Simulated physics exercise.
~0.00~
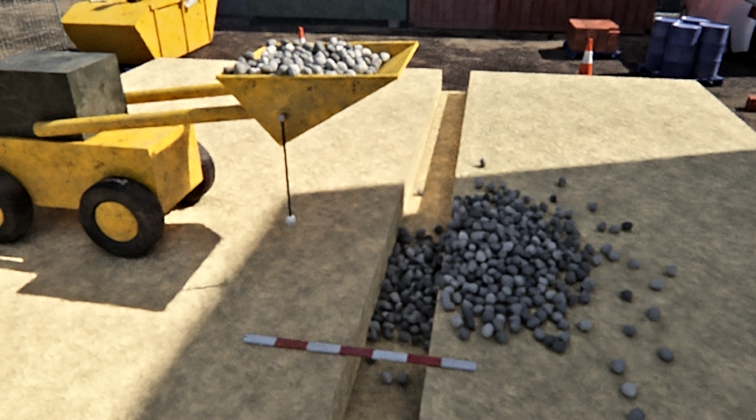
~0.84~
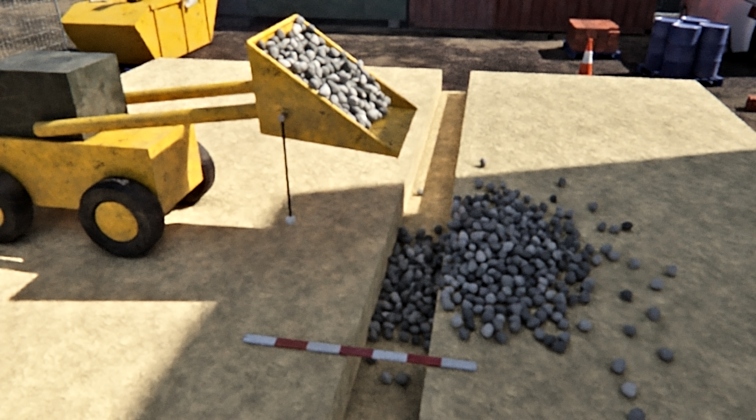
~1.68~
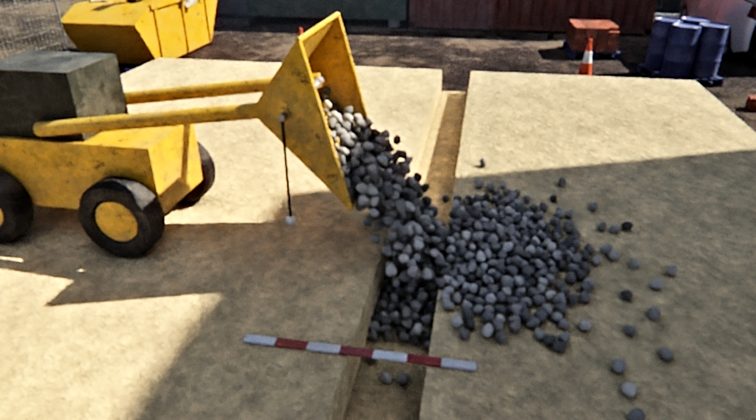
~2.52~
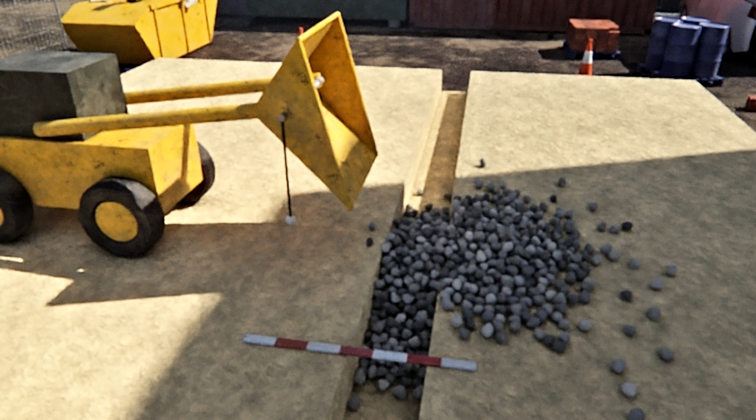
Yellow compact loader tipping its bucket forward and pouring rounded grey stones into a trench beside an earlier heap, ending empty.
